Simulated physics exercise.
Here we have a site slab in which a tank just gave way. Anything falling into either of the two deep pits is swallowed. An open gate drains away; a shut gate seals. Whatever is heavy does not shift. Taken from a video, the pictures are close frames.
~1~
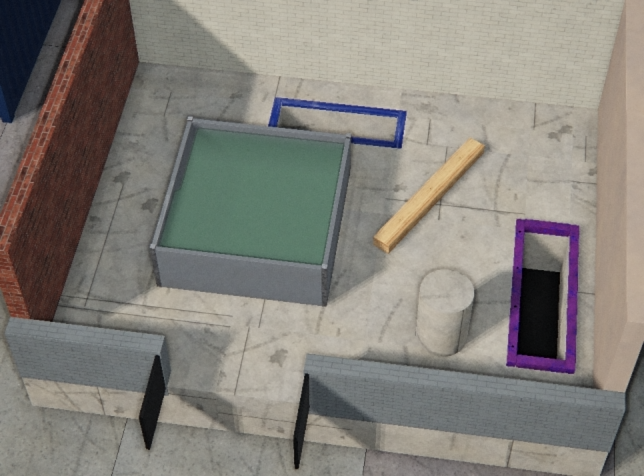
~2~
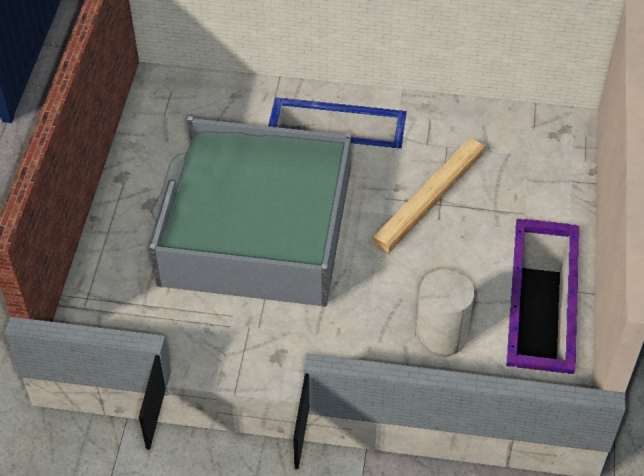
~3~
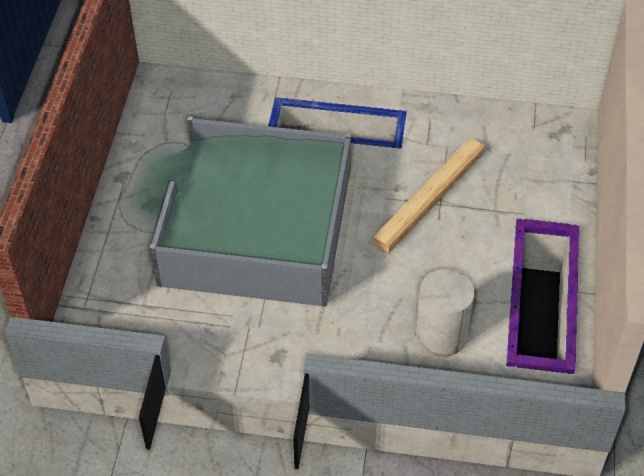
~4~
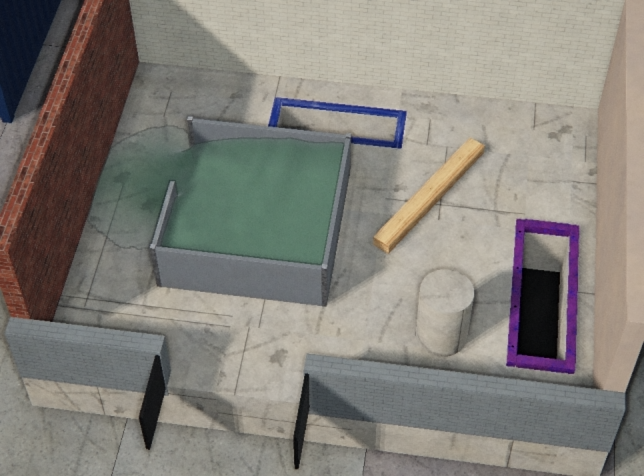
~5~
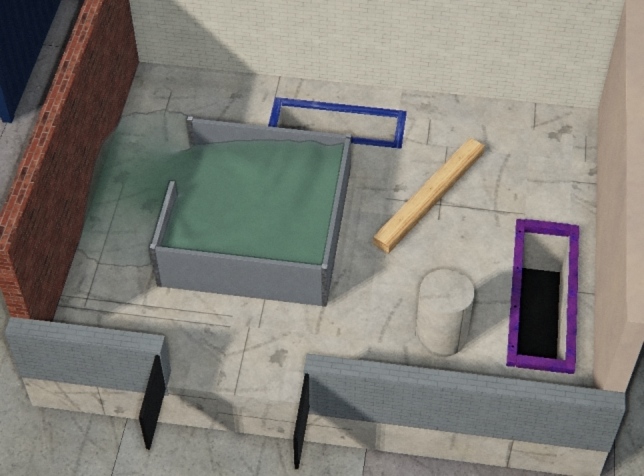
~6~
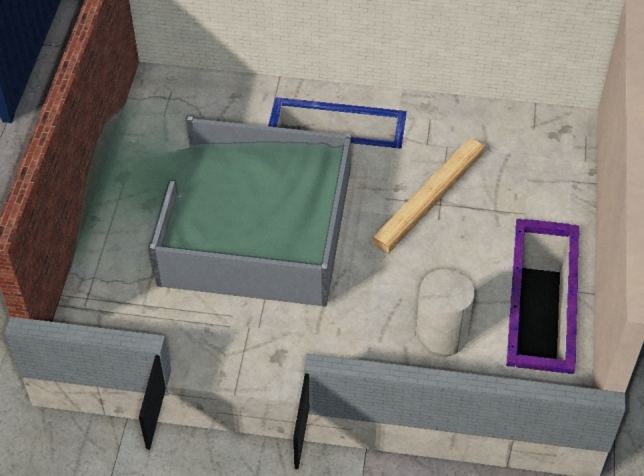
Green water in a grey tank pours through a gap and spreads left to the brick wall.
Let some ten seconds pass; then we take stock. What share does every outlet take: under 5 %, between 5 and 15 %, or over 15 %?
As I see it, gate: Inside five to fifteen per cent; blue pit: Beyond fifteen per cent; purple pit: Short of five per cent.
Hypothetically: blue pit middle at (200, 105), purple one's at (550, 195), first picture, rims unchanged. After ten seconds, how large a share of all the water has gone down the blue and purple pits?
Percentages by pit: Blue at 40, purple at 0.
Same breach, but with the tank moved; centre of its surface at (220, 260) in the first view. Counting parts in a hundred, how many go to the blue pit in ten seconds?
I'd put the blue pit near 25 per cent of the whole.
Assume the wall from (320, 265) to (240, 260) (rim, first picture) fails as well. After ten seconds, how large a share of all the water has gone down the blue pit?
Blue: 2 %.
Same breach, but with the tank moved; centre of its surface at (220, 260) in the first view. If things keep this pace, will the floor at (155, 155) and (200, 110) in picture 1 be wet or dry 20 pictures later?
One after the other, they come out submerged and submerged.
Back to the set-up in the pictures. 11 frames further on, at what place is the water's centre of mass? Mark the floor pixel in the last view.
I'd mark it close to (206, 212).
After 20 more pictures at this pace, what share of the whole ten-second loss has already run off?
Log: Around 20 %, estimated.
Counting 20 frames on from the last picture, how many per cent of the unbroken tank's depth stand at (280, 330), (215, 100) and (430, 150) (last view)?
First spot roughly 6 %, second 20 %, third 0 %.
A moment on, water covers 20 % of the floor; the gate 0 %, the blue pit 0 %, the purple pit 0 %.
Next, water covers 30 % of the floor; the gate 0 %, the blue pit 0 %, the purple pit 0 %.
Then, water covers 55 % of the floor; the gate 1 %, the blue pit 5 %, the purple pit 0 %.
Later, water covers 80 % of the floor; the gate 4 %, the blue pit 15 %, the purple pit 0 %.
In the end, water covers 95 % of the floor; the gate 7 %, the blue pit 23 %, the purple pit 1 %.
